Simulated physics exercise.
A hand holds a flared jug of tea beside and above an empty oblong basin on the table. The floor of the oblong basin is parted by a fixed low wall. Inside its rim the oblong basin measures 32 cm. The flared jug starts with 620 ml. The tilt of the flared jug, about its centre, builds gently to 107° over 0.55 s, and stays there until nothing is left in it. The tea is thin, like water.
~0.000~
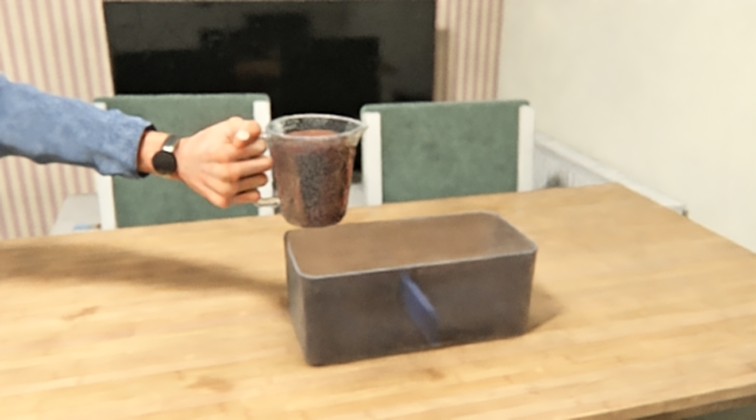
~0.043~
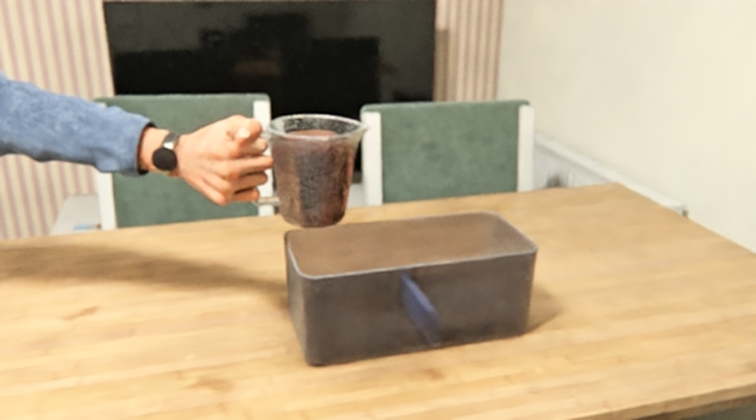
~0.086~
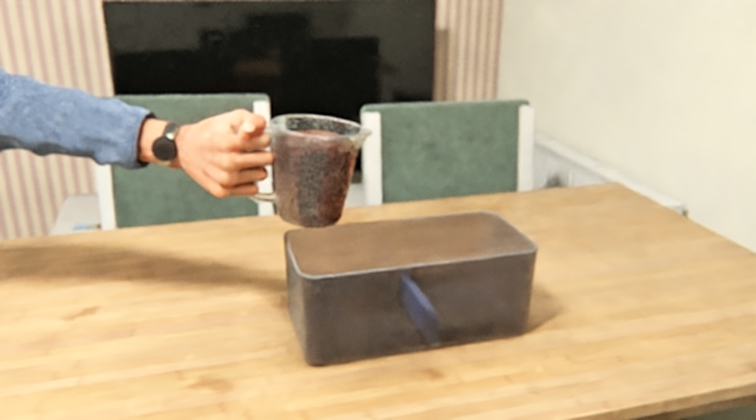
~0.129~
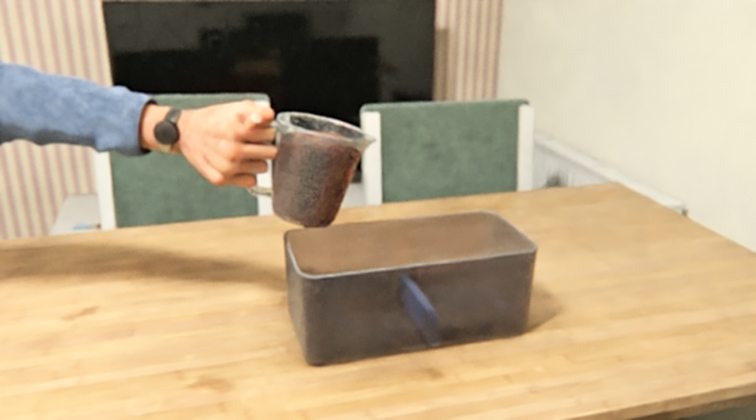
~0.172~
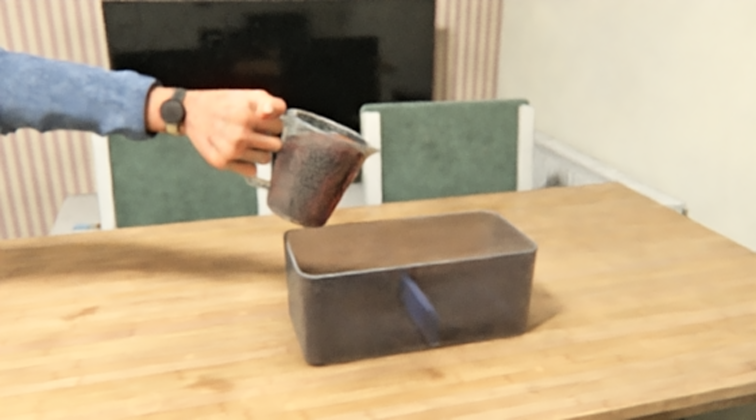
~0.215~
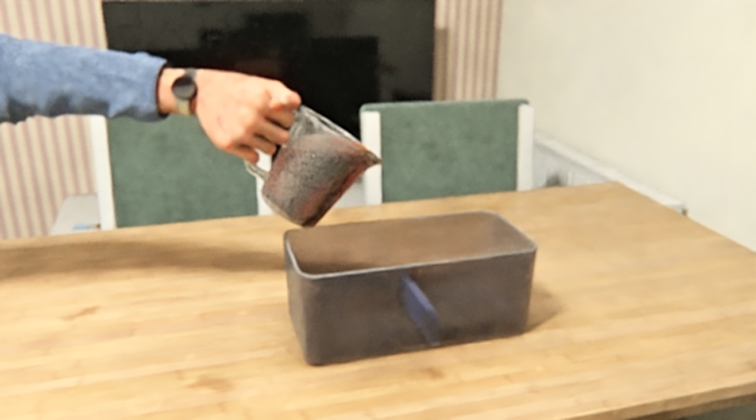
At first, a hand in a blue sleeve and dark watch holds a clear jug of dark reddish-brown tea almost upright above an oblong basin on a wooden table. Then the wrist rises and turns, and the jug leans gradually to the right, ending steeply tilted with its spout over the basin.
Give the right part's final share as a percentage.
Roughly 18 per cent is past the wall.
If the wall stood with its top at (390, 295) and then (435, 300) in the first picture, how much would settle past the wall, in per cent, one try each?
First 70, then 15 per cent.
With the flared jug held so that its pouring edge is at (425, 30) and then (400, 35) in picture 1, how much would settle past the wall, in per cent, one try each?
In turn about 70 and 85 per cent.
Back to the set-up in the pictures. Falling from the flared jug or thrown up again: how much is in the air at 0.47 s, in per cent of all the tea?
Near 20 in a hundred.
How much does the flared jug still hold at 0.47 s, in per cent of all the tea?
Some 46 per cent.
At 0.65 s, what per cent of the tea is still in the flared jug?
Near 8 in a hundred.
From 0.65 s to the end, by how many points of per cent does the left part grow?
Near 10 in a hundred.
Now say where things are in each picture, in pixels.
Tilt 0°; pouring edge (368, 124); surface from (271, 142) to (353, 137); the oblong basin's rim runs from (291, 254) to (516, 230); the wall's top is at (419, 295), in the first picture.
Tilt 2°; pouring edge (369, 126); surface from (271, 141) to (354, 137), in the second picture.
Tilt 6°; pouring edge (372, 130); surface from (274, 139) to (355, 140), in the third picture.
Tilt 14°; pouring edge (376, 138); surface from (279, 138) to (360, 141), in the fourth picture.
Tilt 24°; pouring edge (380, 149); surface from (281, 146) to (368, 145), in the fifth picture.
Tilt 36°; pouring edge (382, 162); surface from (279, 157) to (377, 154); 1 per cent is over the edge, in the sixth picture.
By 0.47 s the tilt is 101° and 45 per cent is still to pour, 23 is left of the wall and 12 right of it.
By 0.65 s the tilt is 107° and 8 per cent is still to pour, 70 is left of the wall and 16 right of it.
By 0.84 s the tilt is 107° and 0 per cent is still to pour, 79 is left of the wall and 18 right of it.
By 1.05 s the tilt is 107° and 0 per cent is still to pour, 80 is left of the wall and 18 right of it.
At rest 80 per cent lies left of the wall, 18 right of it and 2 outside.
